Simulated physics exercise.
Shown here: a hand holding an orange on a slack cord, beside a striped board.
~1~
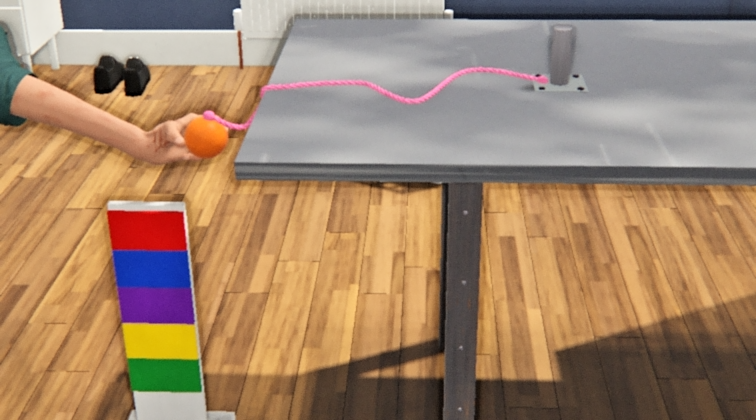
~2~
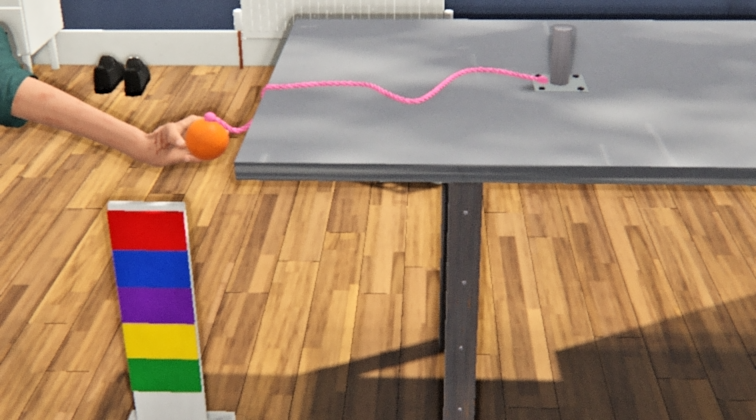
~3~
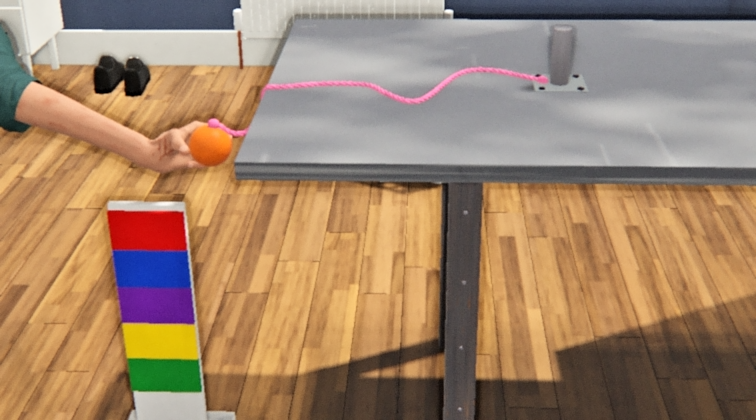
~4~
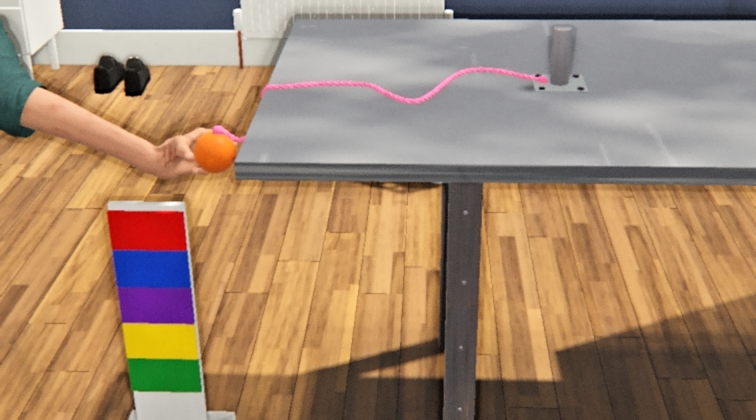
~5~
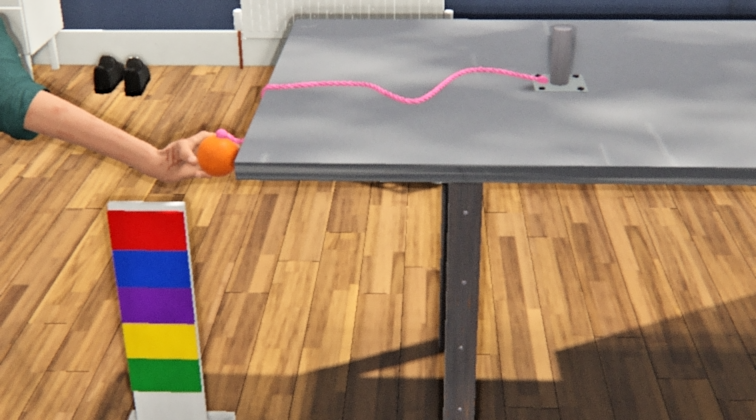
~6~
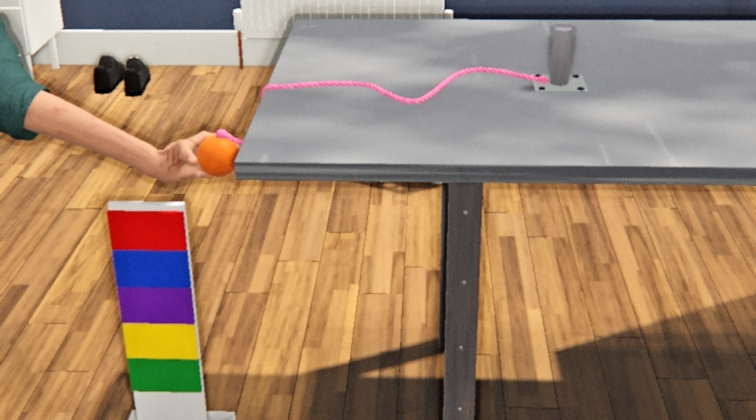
In a wood-floored room, a hand holding an orange on a slack pink cord moves slightly down and right beside a table.
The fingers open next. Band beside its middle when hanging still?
Blue.
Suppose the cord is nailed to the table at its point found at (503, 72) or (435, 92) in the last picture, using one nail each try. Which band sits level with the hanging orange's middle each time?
Taking the two tries in turn, you'd get blue and then red.
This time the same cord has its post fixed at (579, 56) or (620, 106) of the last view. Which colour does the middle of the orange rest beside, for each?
Try by try: Red; red.
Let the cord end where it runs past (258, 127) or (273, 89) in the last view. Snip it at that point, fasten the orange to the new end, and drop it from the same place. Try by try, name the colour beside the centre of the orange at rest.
Taking them in turn: Red; above them all.
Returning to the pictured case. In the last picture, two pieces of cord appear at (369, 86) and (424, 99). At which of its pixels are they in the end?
End points: Roughly (282, 83); roughly (361, 83).
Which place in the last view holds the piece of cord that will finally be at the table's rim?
Answer: The point at (355, 84).
Soon after, orange near (272, 247); level with red.
Then, orange near (266, 255); level with blue.
At rest, orange near (270, 262); level with blue. Its centre hangs level with the blue band.
